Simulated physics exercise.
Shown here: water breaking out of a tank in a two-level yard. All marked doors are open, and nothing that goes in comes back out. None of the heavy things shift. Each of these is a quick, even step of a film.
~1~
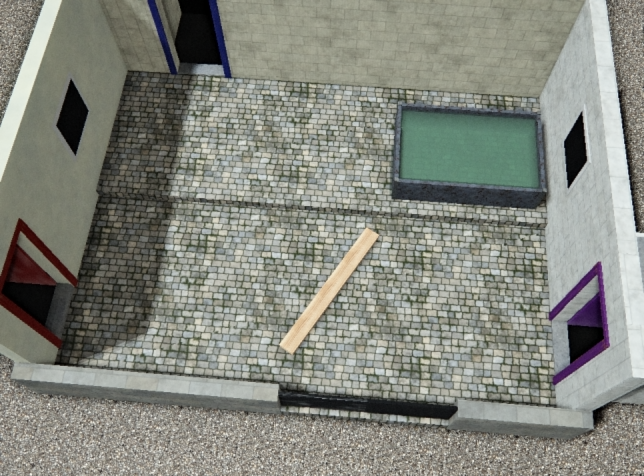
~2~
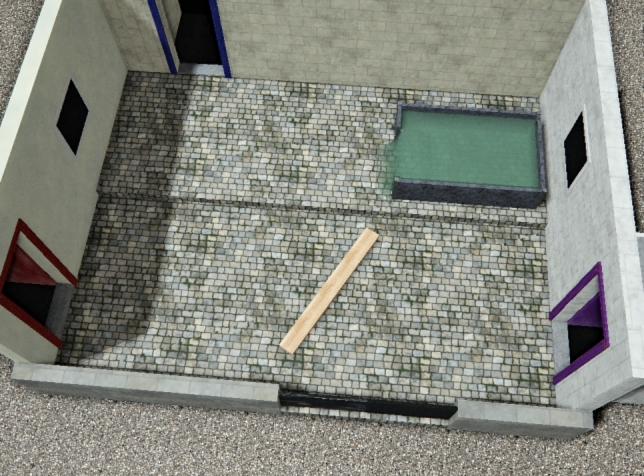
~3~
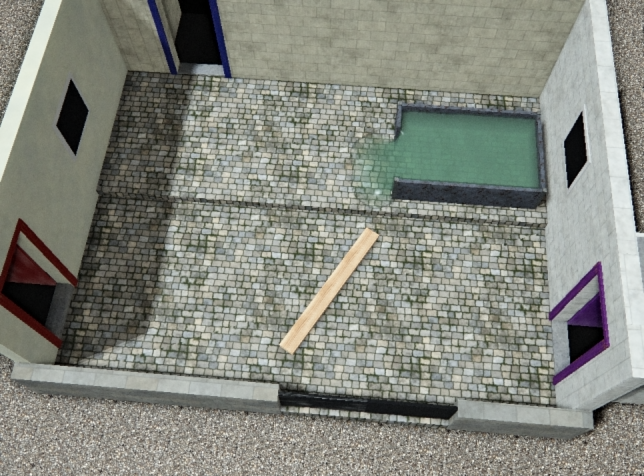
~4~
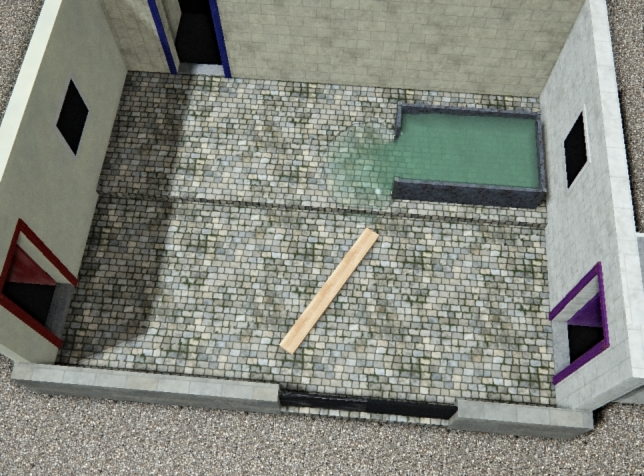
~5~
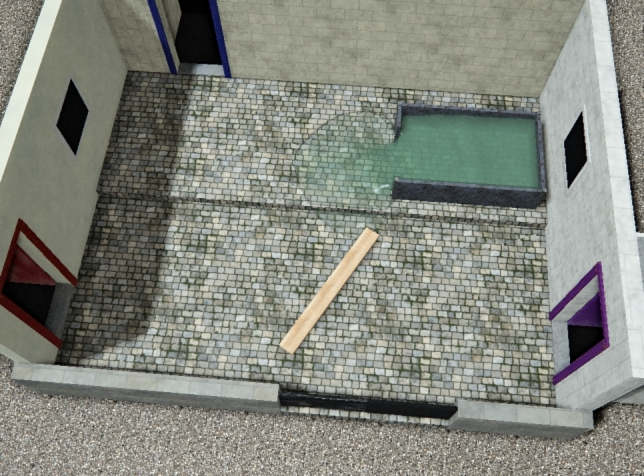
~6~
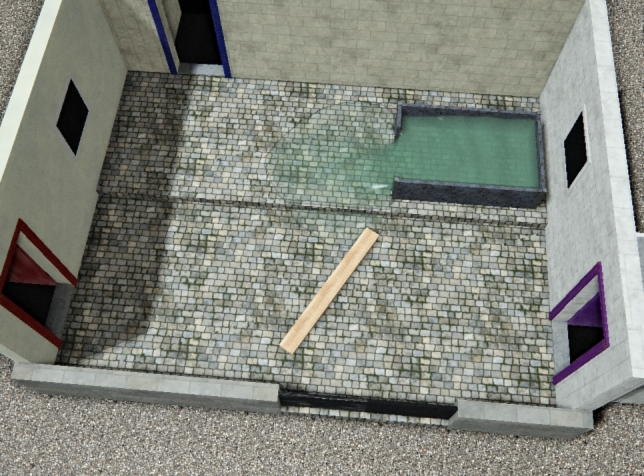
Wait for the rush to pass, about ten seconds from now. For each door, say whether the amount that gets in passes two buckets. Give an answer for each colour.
In the end purple door: Two pails at most, blue door: Over two pails, red door: Two pails at most.
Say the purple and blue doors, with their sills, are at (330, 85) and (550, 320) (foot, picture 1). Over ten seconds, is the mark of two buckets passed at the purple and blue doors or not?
Result - purple does not reach it, blue does not reach it.
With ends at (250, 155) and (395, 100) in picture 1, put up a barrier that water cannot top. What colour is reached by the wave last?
That's the purple door.
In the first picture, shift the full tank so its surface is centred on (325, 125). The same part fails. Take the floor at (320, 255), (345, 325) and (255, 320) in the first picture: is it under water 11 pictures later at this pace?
My reading is missed by the flood first, missed by the flood next and missed by the flood last.
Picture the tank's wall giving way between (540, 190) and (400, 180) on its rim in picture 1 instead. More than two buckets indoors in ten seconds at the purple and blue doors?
Note: Purple crosses the line, blue misses the line.
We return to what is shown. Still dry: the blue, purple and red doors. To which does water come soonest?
The blue one.
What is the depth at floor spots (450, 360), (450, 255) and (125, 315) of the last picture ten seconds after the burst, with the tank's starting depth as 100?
About 4, 0 and 14 percent, in that order.
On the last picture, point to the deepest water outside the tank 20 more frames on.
Estimated pixel: (132, 93).
A moment on, water covers 25 % of the floor; the purple door not reached, the blue door not reached, the red door not reached.
Next, water covers 45 % of the floor; the purple door not reached, the blue door wet at the sill, nothing in, the red door not reached.
Then, water covers 60 % of the floor; the purple door not reached, the blue door under two buckets in, the red door wet at the sill, nothing in.
Later, water covers 60 % of the floor; the purple door not reached, the blue door over two buckets in, the red door wet at the sill, nothing in.
In the end, water covers 70 % of the floor; the purple door not reached, the blue door over two buckets in, the red door wet at the sill, nothing in.
